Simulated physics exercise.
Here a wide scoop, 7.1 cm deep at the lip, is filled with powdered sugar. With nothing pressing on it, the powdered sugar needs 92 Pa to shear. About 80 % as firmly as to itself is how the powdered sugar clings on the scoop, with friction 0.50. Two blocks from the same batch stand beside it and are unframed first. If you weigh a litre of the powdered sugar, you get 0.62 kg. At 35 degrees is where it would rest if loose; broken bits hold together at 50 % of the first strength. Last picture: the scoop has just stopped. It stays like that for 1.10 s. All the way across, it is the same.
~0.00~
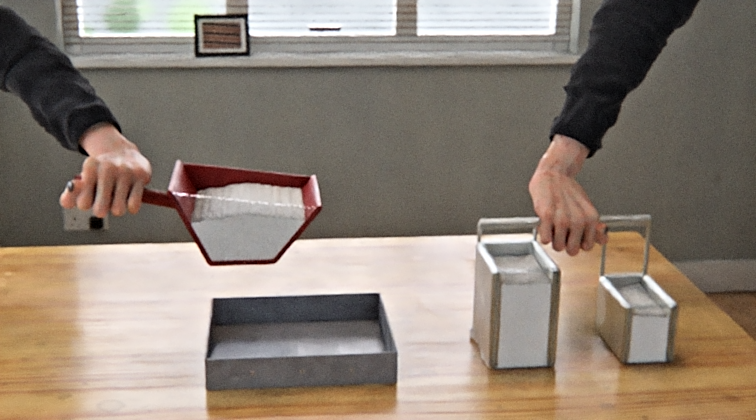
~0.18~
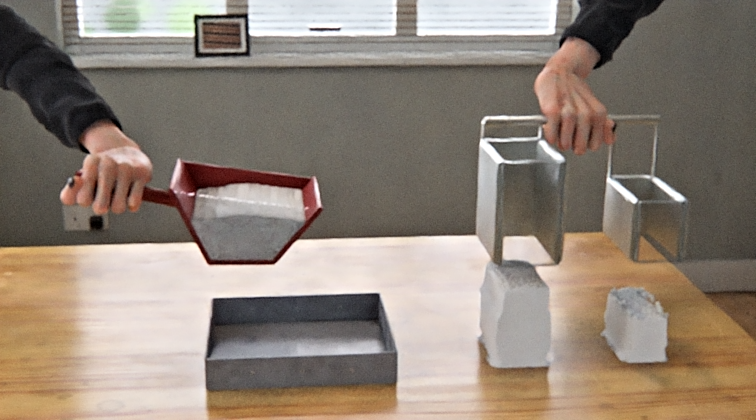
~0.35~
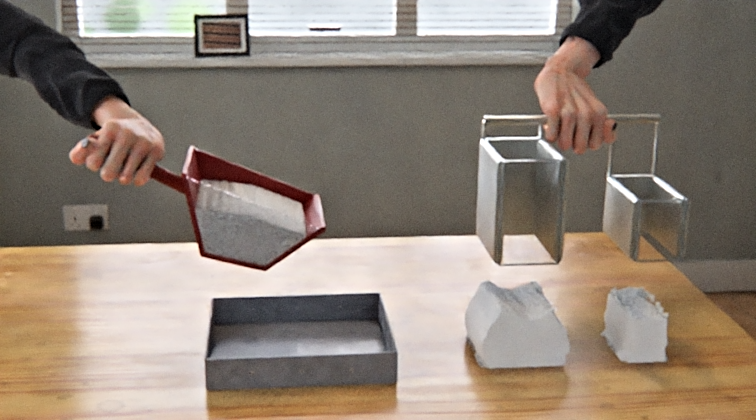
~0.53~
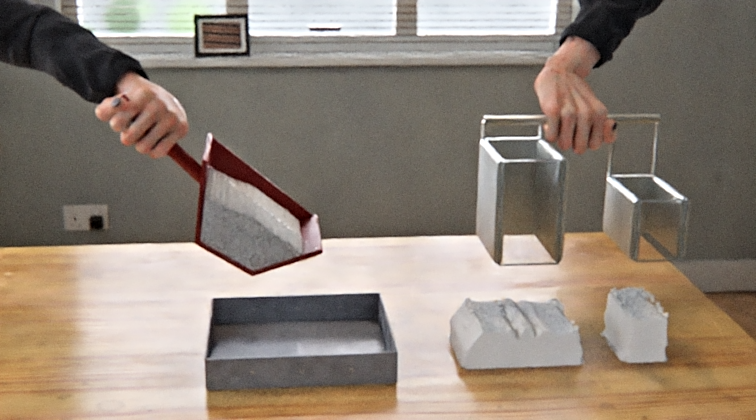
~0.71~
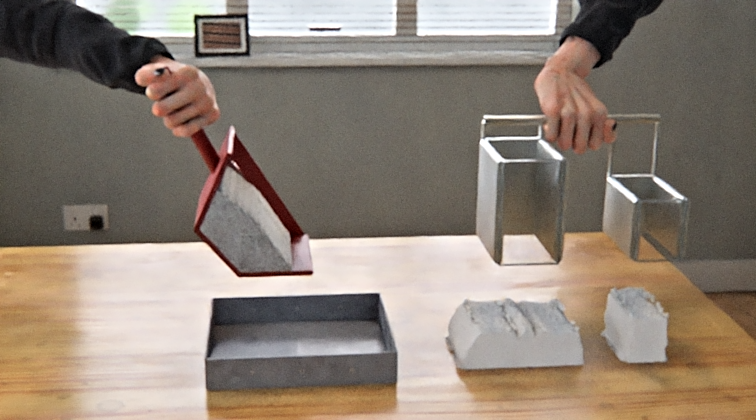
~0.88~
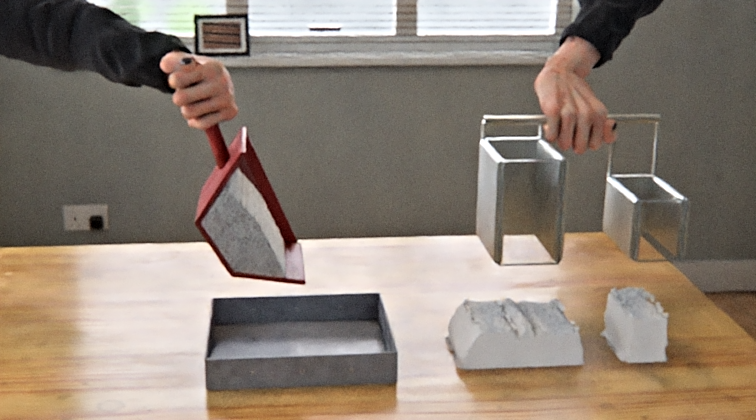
On a glossy wooden table before a grey wall and a bright window, seen from the front by a still camera, one hand holds a red scoop of white powder above a grey tray. At right, another hand lifts two joined metal sleeves off two pale blocks, and the taller one slumps into a low mound while the smaller stands. The left hand steadily tilts the scoop steeply rightward, its powder staying inside.
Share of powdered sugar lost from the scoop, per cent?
0 %.
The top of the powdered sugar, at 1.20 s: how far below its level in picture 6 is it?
Some 0.0 cm.
After 1.03 s, the scoop is at 59 degrees and 0 % has left it.
After 1.20 s, the scoop is at 59 degrees and 0 % has left it.
After 1.37 s, the scoop is at 59 degrees and 0 % has left it.
After 1.54 s, the scoop is at 59 degrees and 0 % has left it.
After 1.65 s, the scoop is at 59 degrees and 0 % has left it.
